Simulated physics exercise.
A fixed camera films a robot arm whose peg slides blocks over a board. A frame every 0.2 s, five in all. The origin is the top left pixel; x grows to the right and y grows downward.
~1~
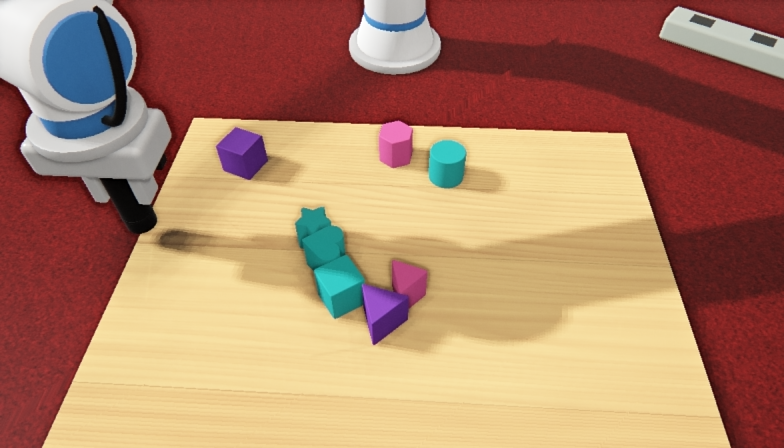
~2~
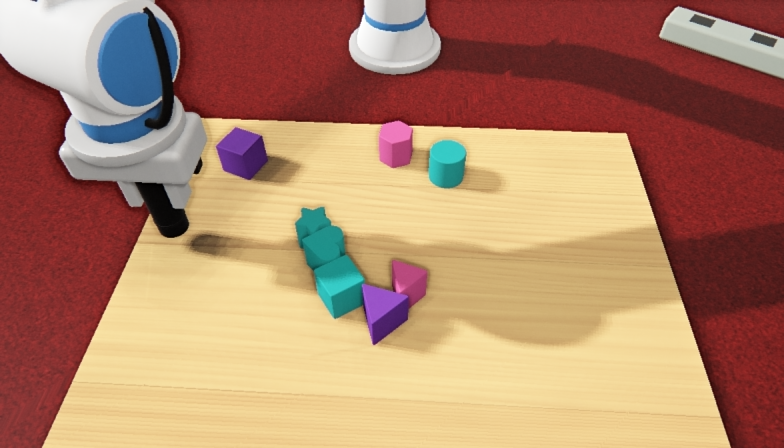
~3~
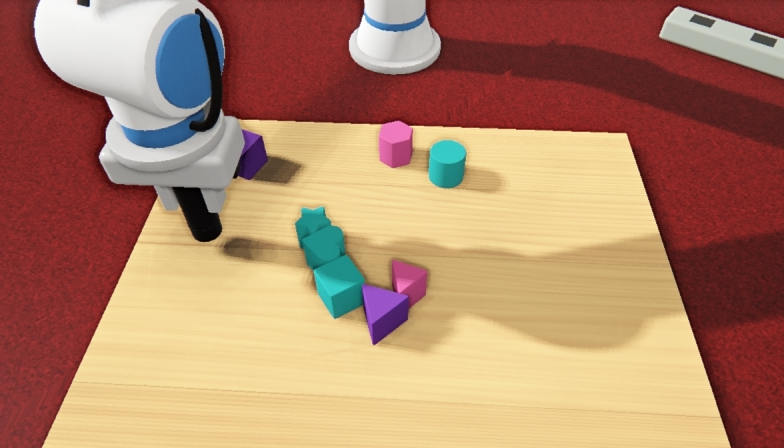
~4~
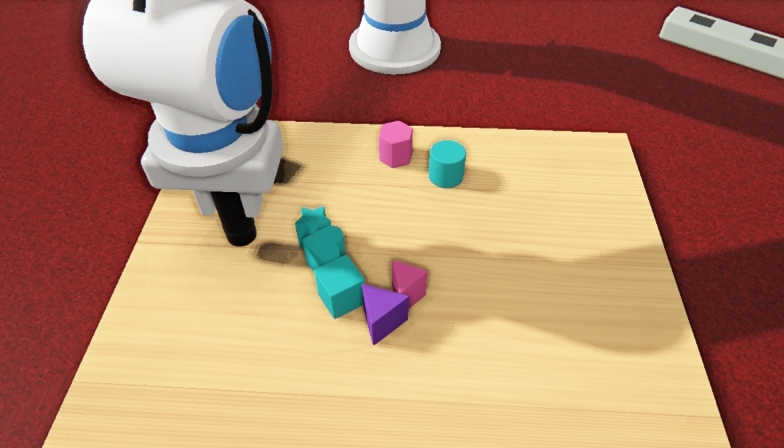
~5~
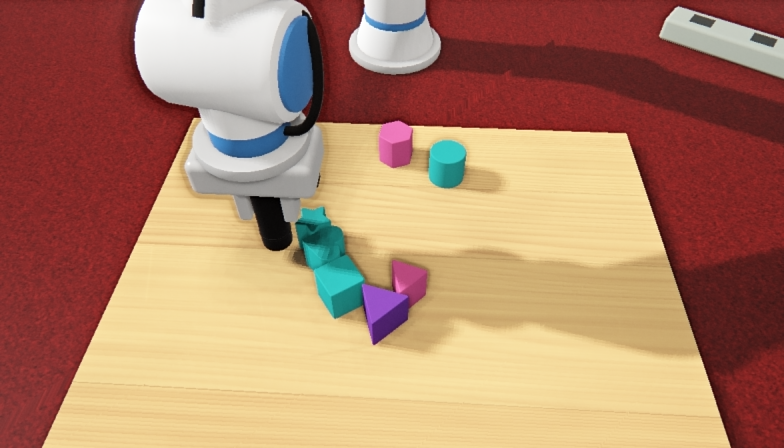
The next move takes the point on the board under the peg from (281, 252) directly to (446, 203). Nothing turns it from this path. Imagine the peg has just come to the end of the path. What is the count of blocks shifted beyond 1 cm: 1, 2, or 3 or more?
It should be one, as far as I can tell.
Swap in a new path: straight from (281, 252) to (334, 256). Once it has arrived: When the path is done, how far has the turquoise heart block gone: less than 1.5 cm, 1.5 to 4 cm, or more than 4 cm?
It goes a little way, 1.5 to 4 cm.
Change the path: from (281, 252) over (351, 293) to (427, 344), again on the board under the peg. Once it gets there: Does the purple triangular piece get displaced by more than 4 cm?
In short: Yes.
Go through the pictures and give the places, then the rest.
Lower end of the peg (143, 224), tops of blocks, turquoise star-shaped block (313, 217), turquoise heart block (325, 242), turquoise cylinder (448, 151), in the first picture.
Peg (175, 228), blocks as before, in the second picture.
Peg (208, 232), blocks as before, in the third picture.
Peg (242, 236), blocks as before, in the fourth picture.
Peg (278, 241), turquoise star-shaped block (313, 217), turquoise heart block (325, 242), turquoise cylinder (448, 151), in the fifth picture.
What follows on the original path. One third of the way, peg (338, 223); turquoise star-shaped block (362, 201), turned 35° clockwise.
Two thirds of the way, peg (394, 206); turquoise star-shaped block (418, 184), turned 30° clockwise.
At the end, peg (447, 192); turquoise star-shaped block (471, 169), turned 30° clockwise; turquoise heart block not moved; turquoise cylinder (451, 148).
